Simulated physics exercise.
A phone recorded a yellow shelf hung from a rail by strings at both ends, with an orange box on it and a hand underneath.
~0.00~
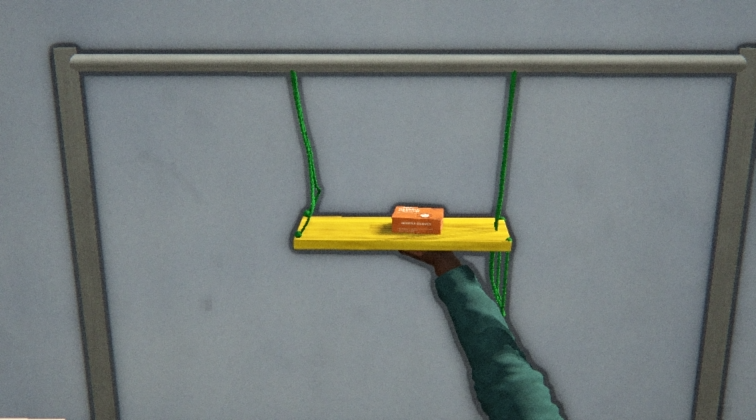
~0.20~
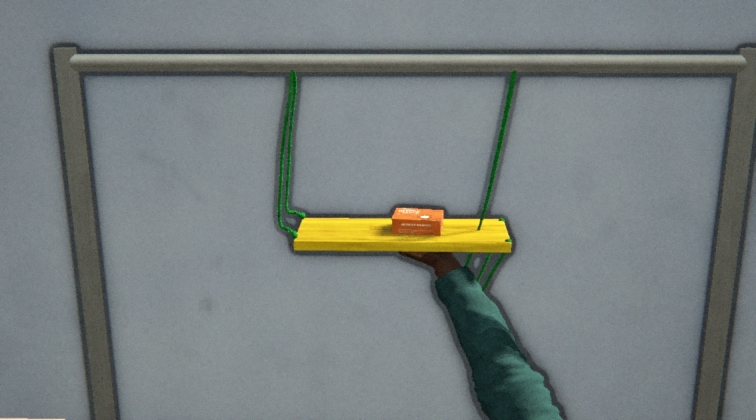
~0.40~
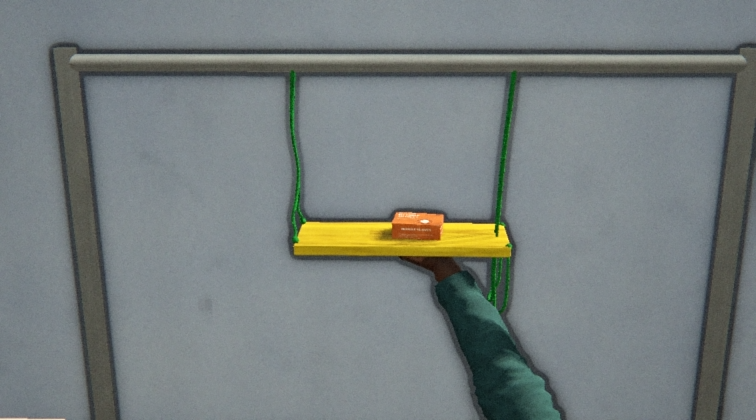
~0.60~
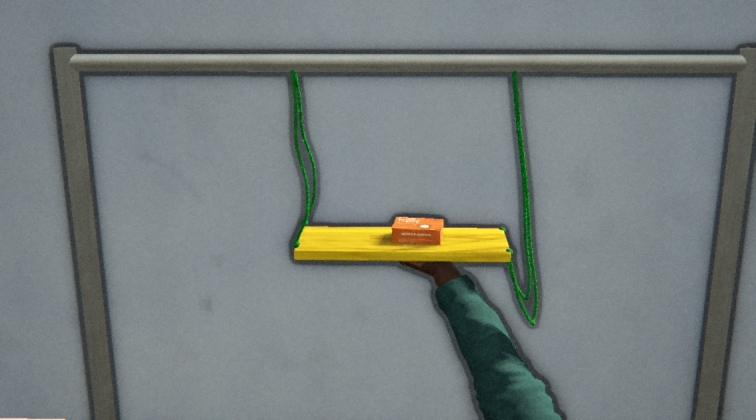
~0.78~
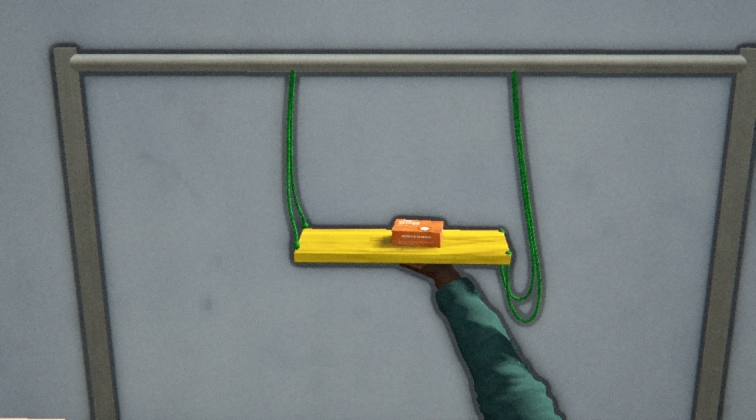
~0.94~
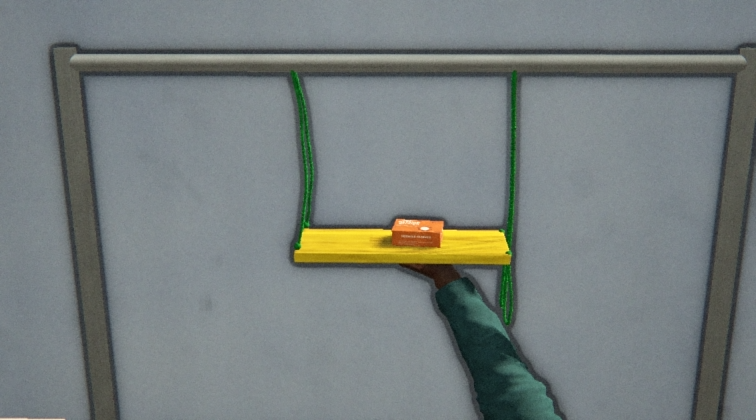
A hand under a yellow shelf with an orange box on it lowers it slightly.
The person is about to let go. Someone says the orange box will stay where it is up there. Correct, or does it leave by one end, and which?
Wrong, the right end.
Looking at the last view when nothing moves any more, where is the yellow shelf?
(376, 312).
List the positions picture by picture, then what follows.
In the first picture, orange box (418, 221); yellow shelf (402, 246).
In the second picture, orange box (418, 222).
In the third picture, orange box (418, 226).
In the fourth picture, orange box (418, 231); yellow shelf (402, 256).
In the fifth picture, orange box (418, 234).
In the sixth picture, orange box (418, 234); yellow shelf (402, 259); left strings almost straight; right strings slack, hanging in a loop.
Around 1.54 s, board tipped 45° down to the right; box falling near (705, 388).
Around 2.18 s, board tipped 45° down to the right; box on the floor.
Finally, board tipped 49° down to the right; box on the floor. The orange box goes off on the right.
